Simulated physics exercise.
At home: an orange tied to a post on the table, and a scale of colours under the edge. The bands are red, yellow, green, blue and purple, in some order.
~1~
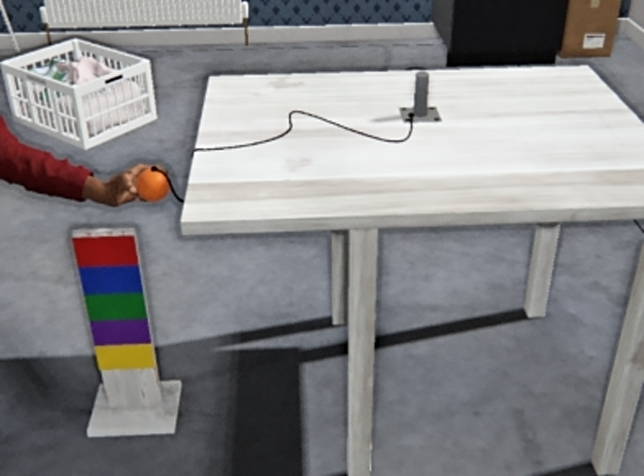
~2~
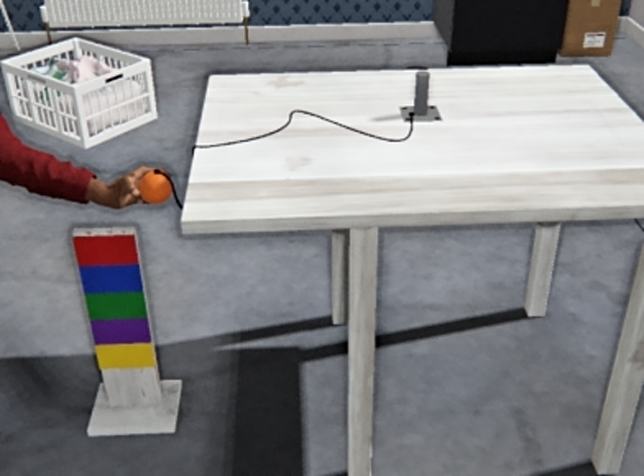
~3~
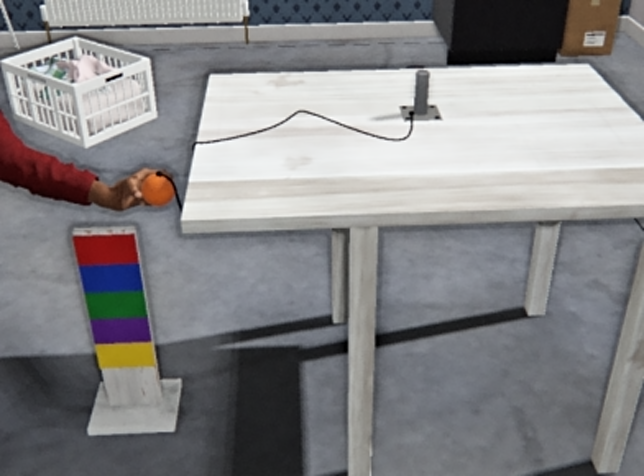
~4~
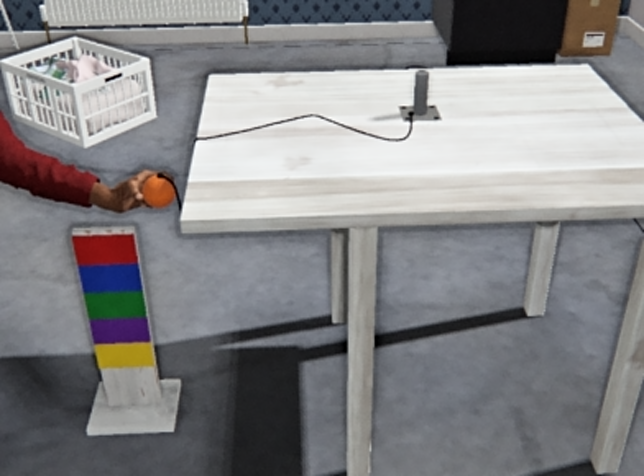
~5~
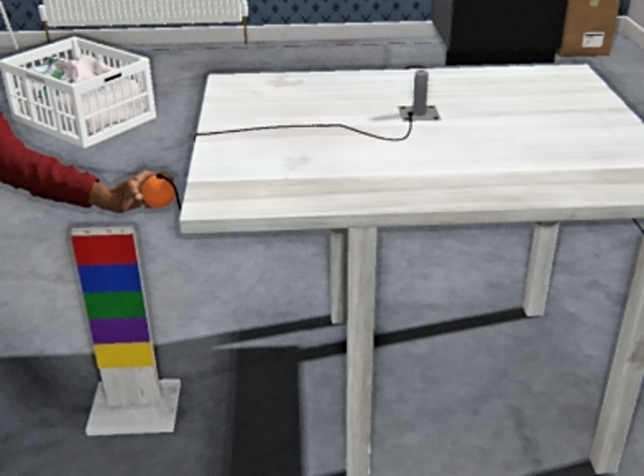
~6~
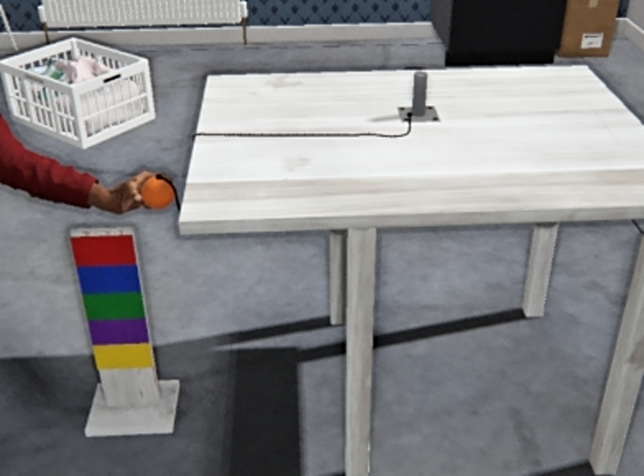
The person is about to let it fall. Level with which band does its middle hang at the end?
Its middle rests at the yellow band.
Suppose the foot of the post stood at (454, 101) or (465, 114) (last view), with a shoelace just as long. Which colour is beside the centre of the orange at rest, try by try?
Try by try: Purple; purple.
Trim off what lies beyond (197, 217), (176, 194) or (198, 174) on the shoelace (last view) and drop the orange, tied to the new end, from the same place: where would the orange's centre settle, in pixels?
Try by try, around (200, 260), (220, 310) and (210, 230).
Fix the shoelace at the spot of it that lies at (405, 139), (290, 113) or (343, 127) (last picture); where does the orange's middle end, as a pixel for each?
The places are (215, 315), (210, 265) and (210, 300).
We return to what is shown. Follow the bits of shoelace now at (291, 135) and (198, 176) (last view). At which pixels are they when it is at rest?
Near (248, 125) and (206, 207).
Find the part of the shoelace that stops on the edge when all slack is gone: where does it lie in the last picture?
The one at (234, 135).
Early on, orange near (252, 331); level with yellow.
Midway, orange near (201, 333); level with yellow.
Finally, orange near (225, 334); level with yellow. The yellow one.
